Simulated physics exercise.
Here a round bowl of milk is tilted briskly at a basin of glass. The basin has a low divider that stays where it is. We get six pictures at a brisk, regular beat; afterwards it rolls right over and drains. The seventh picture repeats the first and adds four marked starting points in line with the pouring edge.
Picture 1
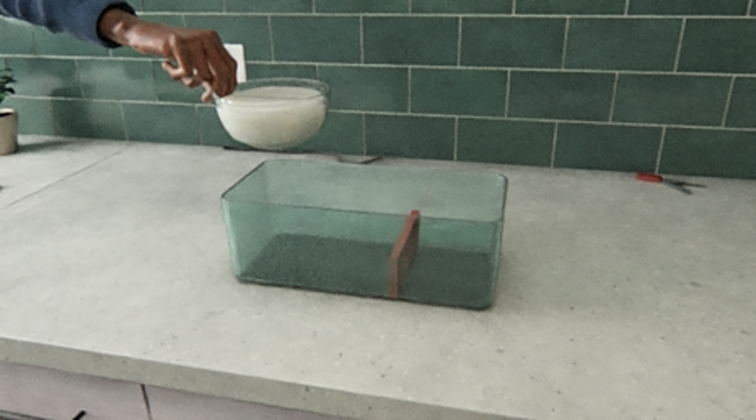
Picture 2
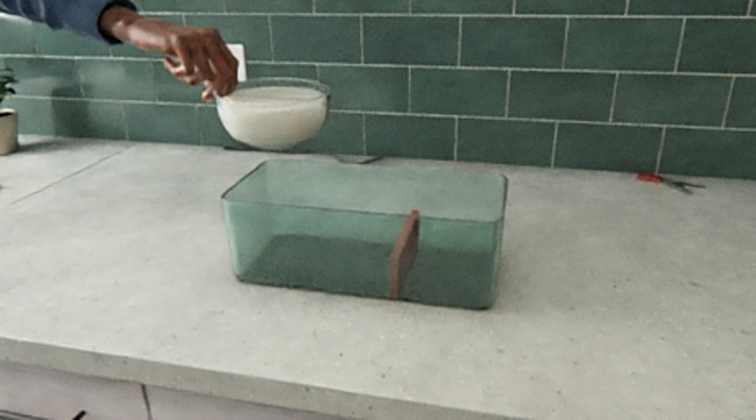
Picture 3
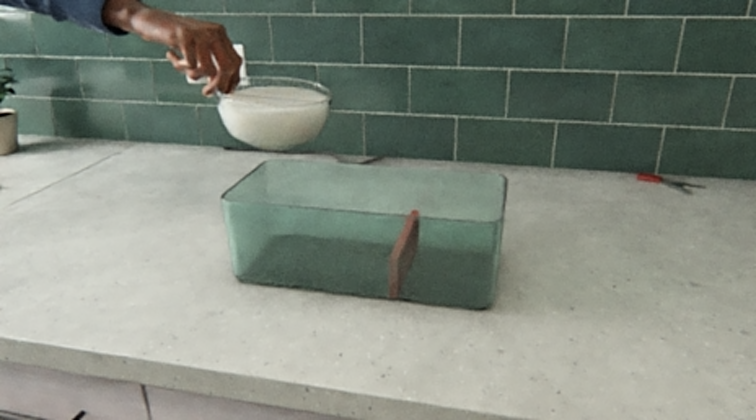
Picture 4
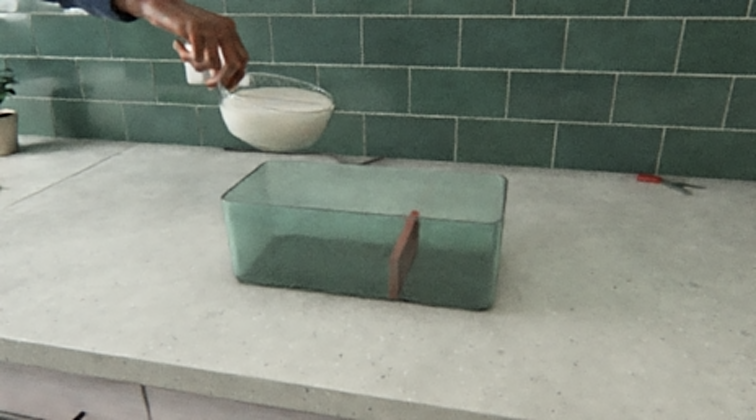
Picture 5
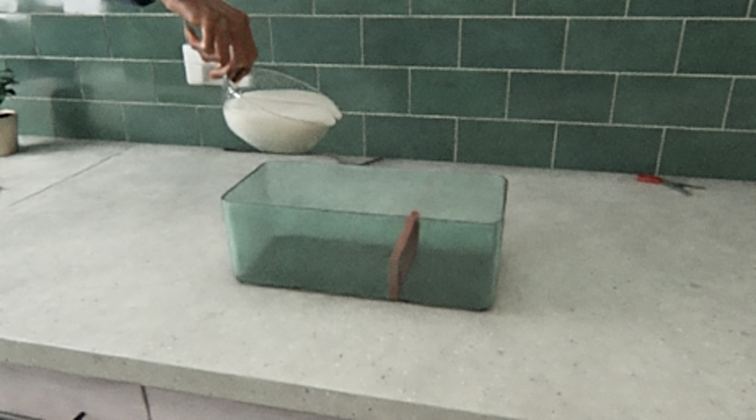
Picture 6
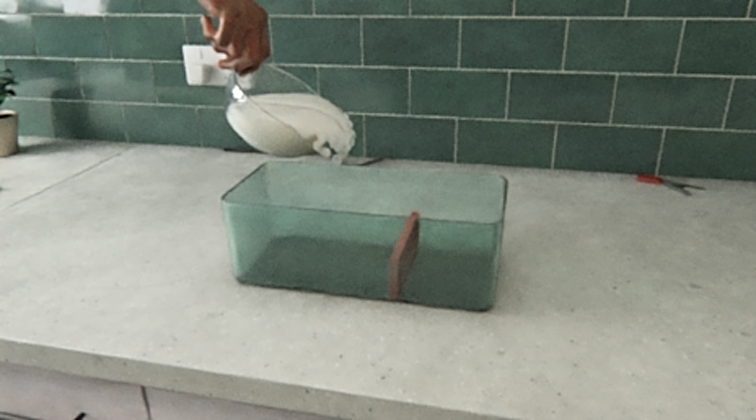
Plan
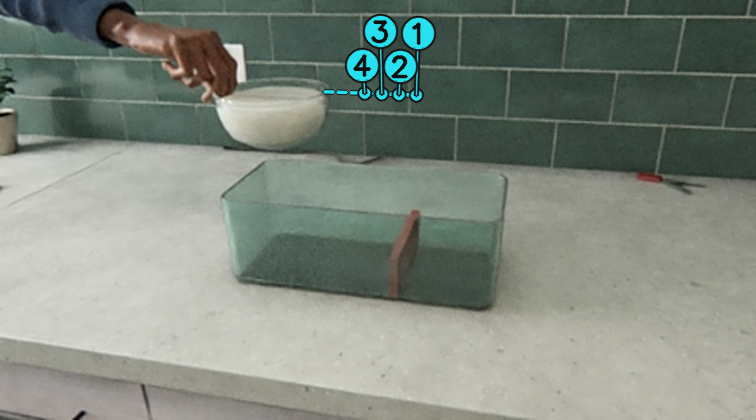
A hand tilts a round bowl of milk until milk pours over its right lip.
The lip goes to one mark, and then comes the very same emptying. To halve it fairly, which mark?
The answer is spot 4.
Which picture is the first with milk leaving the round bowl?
Picture 5.
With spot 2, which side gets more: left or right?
The right side.
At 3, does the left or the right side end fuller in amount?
The right one.
On the marked copy, 1 at (416, 95); 2 at (399, 94); 3 at (381, 93); 4 at (364, 93).
With 1, about 10 % ends left of the wall and 90 % right of it.
With 2, about 18 % ends left of the wall and 82 % right of it.
With 3, about 32 % ends left of the wall and 67 % right of it.
With 4, about 54 % ends left of the wall and 46 % right of it.
